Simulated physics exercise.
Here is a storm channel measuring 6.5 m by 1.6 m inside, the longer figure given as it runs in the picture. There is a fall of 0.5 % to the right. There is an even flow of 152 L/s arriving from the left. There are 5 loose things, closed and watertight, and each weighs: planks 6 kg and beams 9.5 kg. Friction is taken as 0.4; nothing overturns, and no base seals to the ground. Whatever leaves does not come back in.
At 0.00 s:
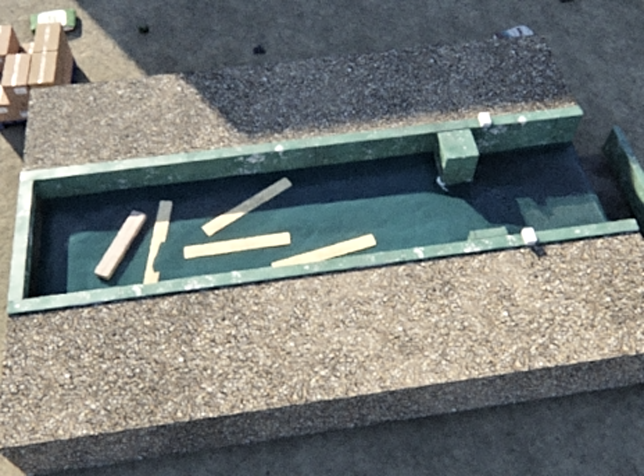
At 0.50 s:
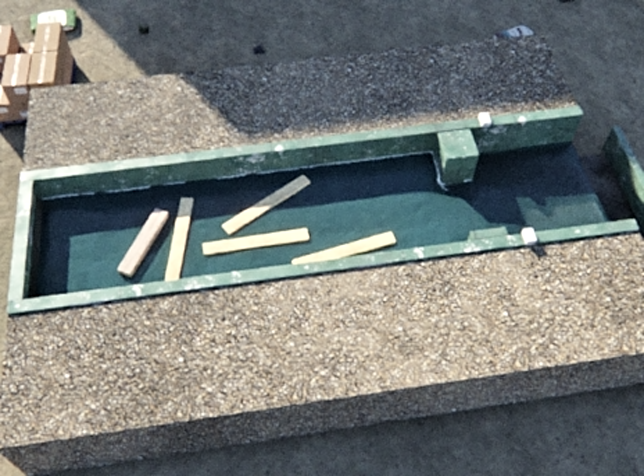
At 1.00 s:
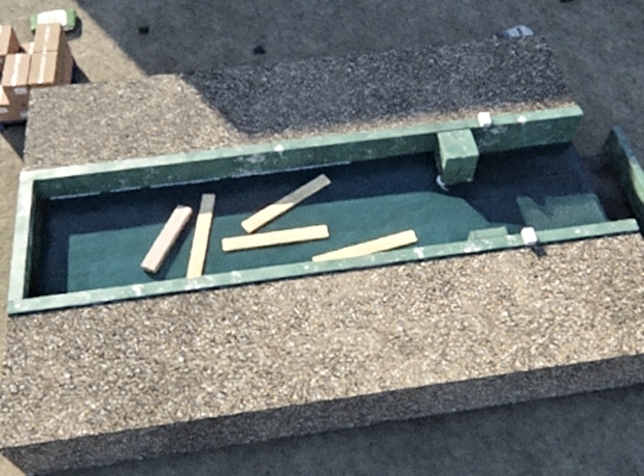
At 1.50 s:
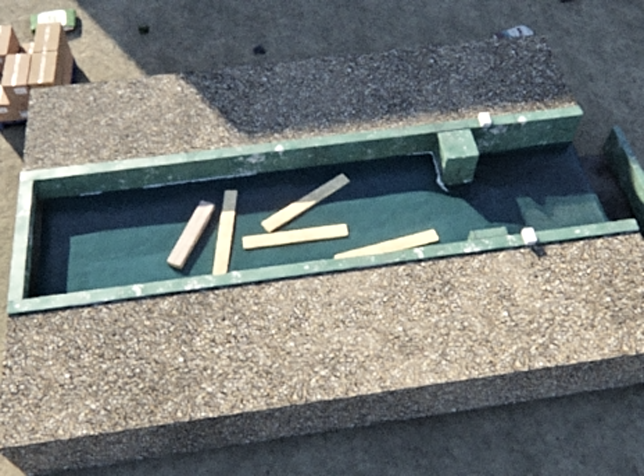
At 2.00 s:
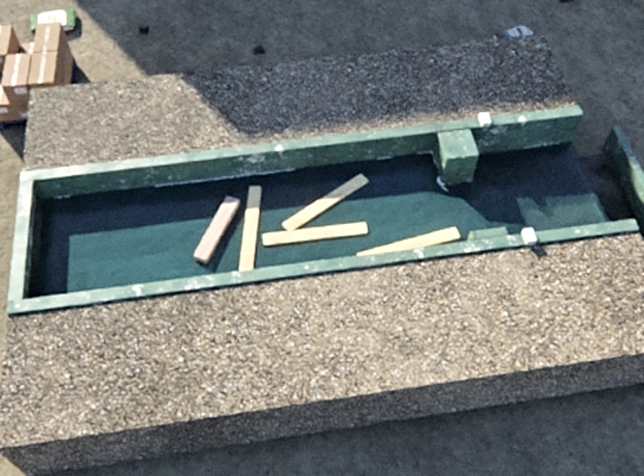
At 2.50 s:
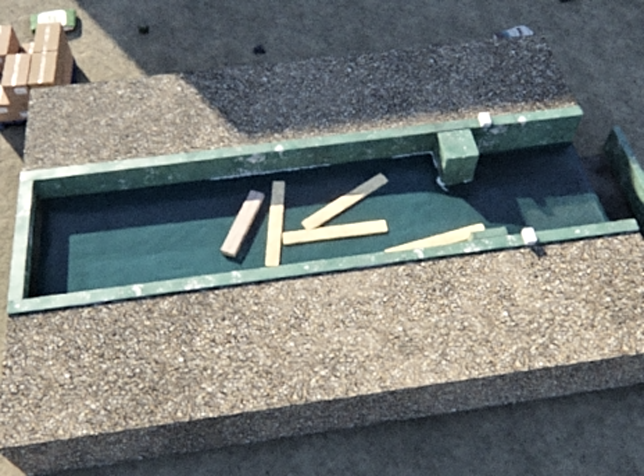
Several pale planks and a thicker beam floated slowly to the right together along a green-walled channel of dark water, keeping roughly the same spacing and angles as they drifted.
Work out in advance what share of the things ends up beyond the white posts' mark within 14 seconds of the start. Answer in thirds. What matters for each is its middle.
The share is at least two thirds.
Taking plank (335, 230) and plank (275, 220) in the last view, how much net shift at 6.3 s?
Going in the order asked, I'd say gone out for the first and 350 cm for the second.
After 3.5 s 1 of 5 are over the mark; 5 afloat.
After 6.3 s 3 of 5 are over the mark; 2 afloat.
After 10.0 s 5 of 5 are over the mark; 0 afloat.
After 14.0 s 5 of 5 are over the mark; 0 afloat.
